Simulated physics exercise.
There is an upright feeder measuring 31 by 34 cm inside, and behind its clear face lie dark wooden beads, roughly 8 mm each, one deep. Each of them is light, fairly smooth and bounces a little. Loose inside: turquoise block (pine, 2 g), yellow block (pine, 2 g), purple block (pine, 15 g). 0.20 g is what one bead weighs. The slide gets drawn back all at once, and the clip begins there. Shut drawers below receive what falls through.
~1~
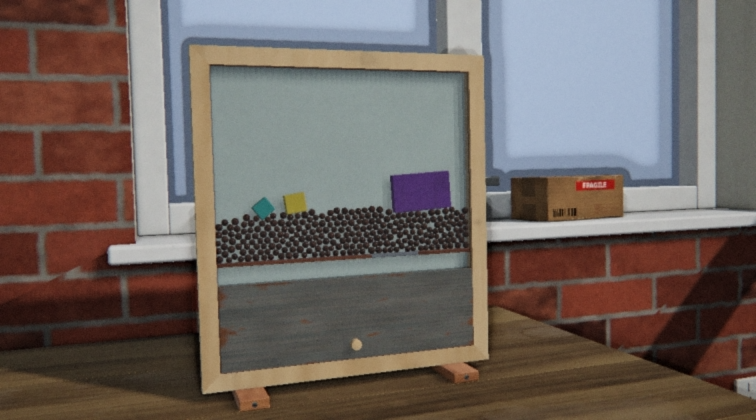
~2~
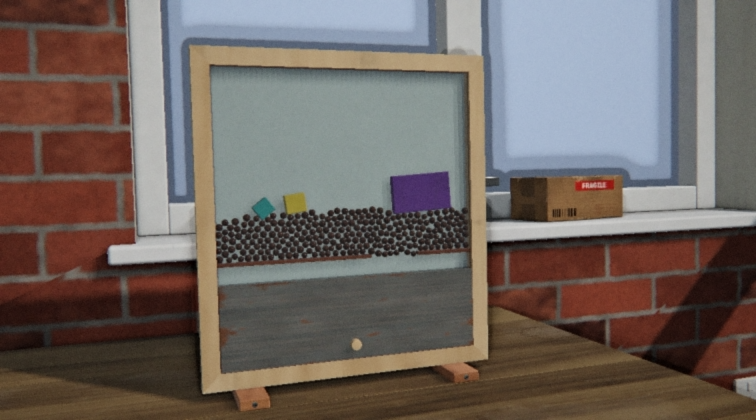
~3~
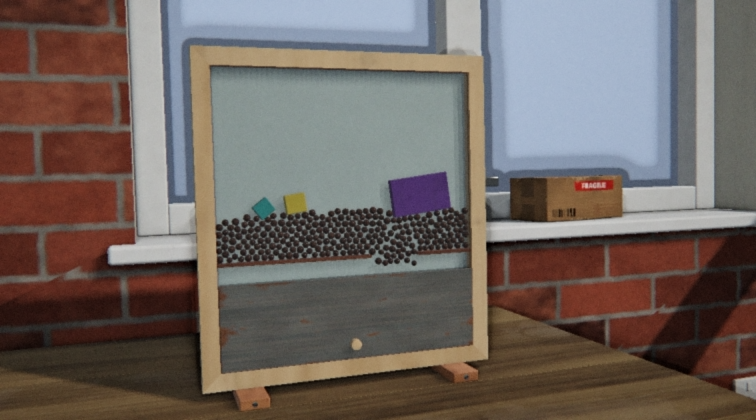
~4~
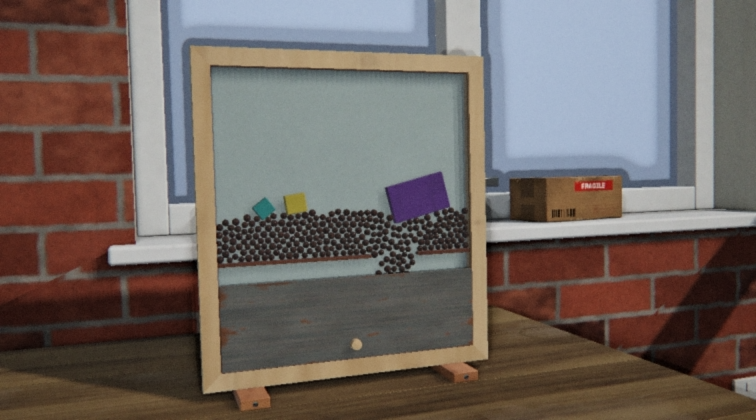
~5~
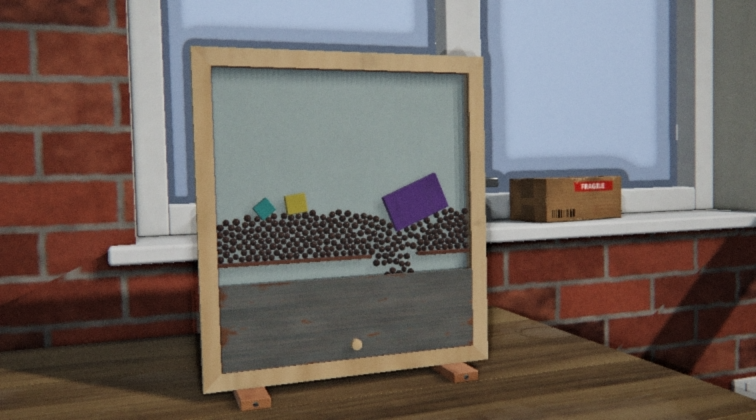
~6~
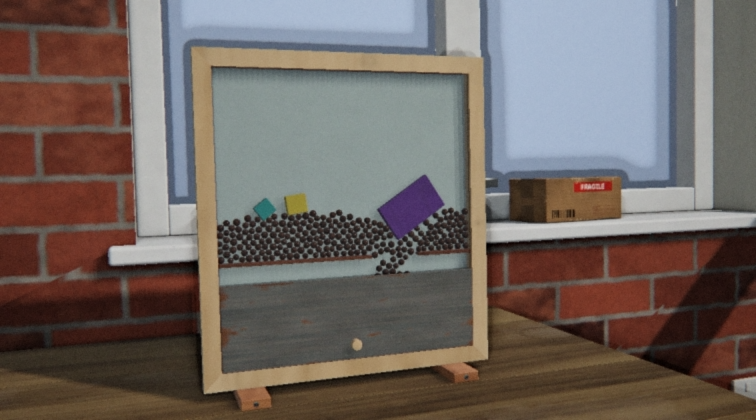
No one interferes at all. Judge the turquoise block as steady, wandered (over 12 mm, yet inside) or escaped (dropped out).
Steady.
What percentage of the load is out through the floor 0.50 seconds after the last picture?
Some 25 per cent.
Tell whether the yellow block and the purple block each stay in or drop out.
Yellow block in, purple block stays in.
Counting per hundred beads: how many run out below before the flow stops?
Roughly 25 %.
Then, 0.15 s later than the last picture, 25 % are out; turquoise block moved 0.2 cm tilted 50°; yellow block moved 0.3 cm tilted 10°; purple block moved 5.6 cm tilted 59°.
Then, 0.50 s later than the last picture, 25 % are out; turquoise block moved 0.1 cm tilted 53°; yellow block moved 0.3 cm tilted 9°; purple block moved 5.8 cm tilted 49°.
Then, 1.20 s later than the last picture, 25 % are out; turquoise block moved 0.1 cm tilted 53°; yellow block moved 0.3 cm tilted 9°; purple block moved 5.8 cm tilted 49°.
All still 1.4 s after it, 25 % are out; turquoise block moved 0.1 cm tilted 53°; yellow block moved 0.3 cm tilted 9°; purple block moved 5.8 cm tilted 49°.
